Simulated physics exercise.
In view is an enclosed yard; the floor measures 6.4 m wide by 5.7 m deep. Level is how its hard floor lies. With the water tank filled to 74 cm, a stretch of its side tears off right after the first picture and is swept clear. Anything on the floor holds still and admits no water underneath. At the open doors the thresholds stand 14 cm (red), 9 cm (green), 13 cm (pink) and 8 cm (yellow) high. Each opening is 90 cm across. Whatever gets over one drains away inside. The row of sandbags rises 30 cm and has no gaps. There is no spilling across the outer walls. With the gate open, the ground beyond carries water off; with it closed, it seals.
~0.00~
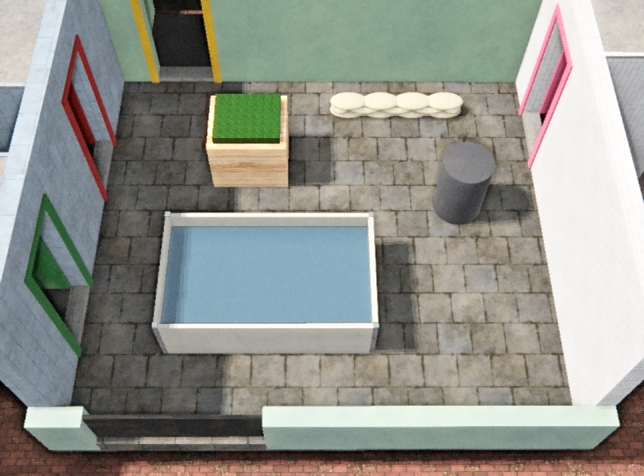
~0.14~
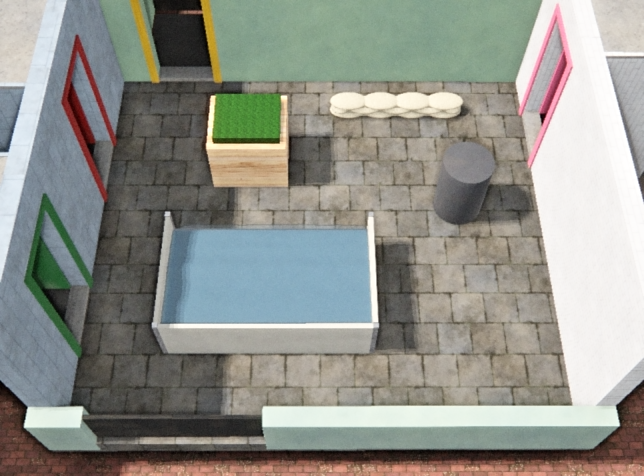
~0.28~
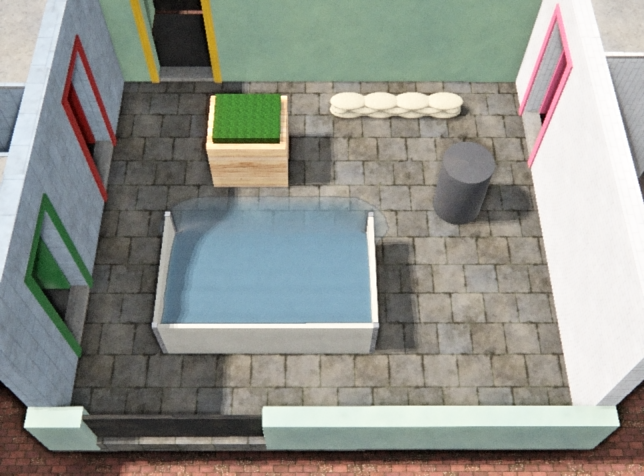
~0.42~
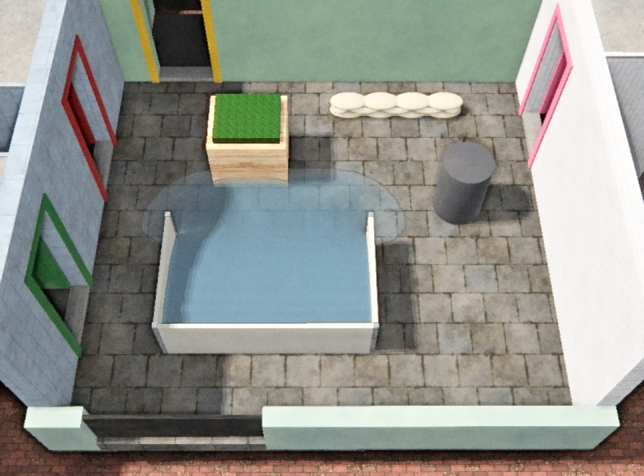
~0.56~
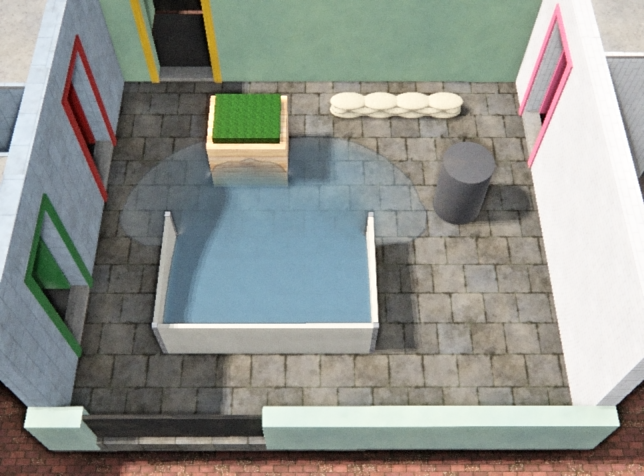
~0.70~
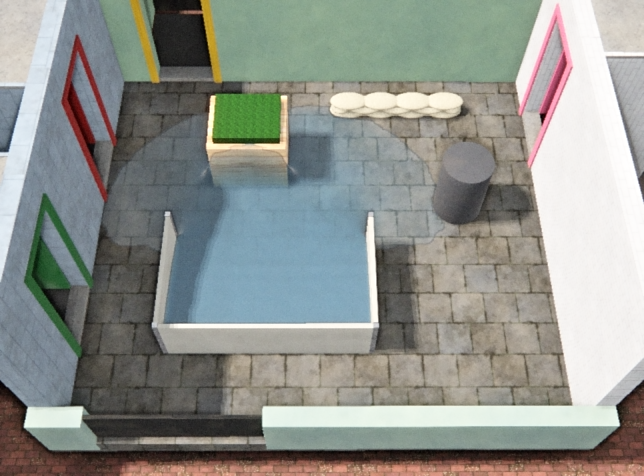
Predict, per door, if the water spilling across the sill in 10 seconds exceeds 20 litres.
Prediction: The red door exceeds 20 litres; the green door does not exceed 20 litres; the pink door exceeds 20 litres; the yellow door exceeds 20 litres.
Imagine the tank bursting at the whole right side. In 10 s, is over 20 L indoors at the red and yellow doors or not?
Compared with that limit, red falls short while yellow goes higher.
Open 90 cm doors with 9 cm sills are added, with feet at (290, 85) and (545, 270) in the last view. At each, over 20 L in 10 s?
Check, in order - fail / pass.
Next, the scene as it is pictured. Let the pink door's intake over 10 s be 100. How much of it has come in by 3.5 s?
Some 75 per cent by then.
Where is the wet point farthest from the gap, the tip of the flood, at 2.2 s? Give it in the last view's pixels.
Around pixel (512, 87).
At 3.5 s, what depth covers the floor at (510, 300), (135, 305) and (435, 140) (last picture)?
2, 2, 14 cm.
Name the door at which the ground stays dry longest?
The green door is last.
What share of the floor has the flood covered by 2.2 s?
Roughly 55 % of the floor is wet.
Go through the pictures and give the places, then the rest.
In the first frame, still water, 74 cm deep, in the water tank at (268, 271).
In the second frame, water pours out on the water tank's far side and has run 1.4 m, to a hidden place; typically 10 cm deep outside, 74 cm at the water tank's back.
In the third frame, the front is at (379, 218), 1.6 m from the gap on the water tank's far side; 2.2 m2 of floor is under water; 70 cm left at the back of the water tank.
In the fourth frame, water pours out on the water tank's far side and has run 1.9 m, to (390, 200); typically 14 cm deep outside, 64 cm at the water tank's back.
In the fifth frame, the front is at (405, 180), 2.3 m from the gap on the water tank's far side; 5.7 m2 of floor is under water; 63 cm left at the back of the water tank.
In the sixth frame, water pours out on the water tank's far side and has run 2.7 m, to (362, 121); typically 8 cm deep outside, 58 cm at the water tank's back.
After 1.4 s water covers 40 % of the floor and is deepest (47 cm) near (252, 197); red door 21 cm at the sill, 0 L in, green door not reached, pink door not reached, yellow door 10 cm at the sill, 17 L in.
After 2.2 s water covers 55 % of the floor and is deepest (38 cm) near (123, 94); red door 27 cm at the sill, 59 L in, green door not reached, pink door 26 cm at the sill, 9 L in, yellow door 22 cm at the sill, 48 L in.
After 3.5 s water covers 70 % of the floor and is deepest (26 cm) near (522, 148); red door 20 cm at the sill, 98 L in, green door 3 cm at the sill, 0 L in, pink door 26 cm at the sill, 149 L in, yellow door 14 cm at the sill, 106 L in.
After 6.0 s water covers 90 % of the floor and is deepest (18 cm) near (434, 197); red door 7 cm at the sill, 112 L in, green door 5 cm at the sill, 0 L in, pink door 9 cm at the sill, 198 L in, yellow door 10 cm at the sill, 132 L in.
After 10.0 s water covers 95 % of the floor and is deepest (14 cm) near (570, 423); red door 9 cm at the sill, 112 L in, green door 6 cm at the sill, 0 L in, pink door 9 cm at the sill, 201 L in, yellow door 7 cm at the sill, 135 L in.
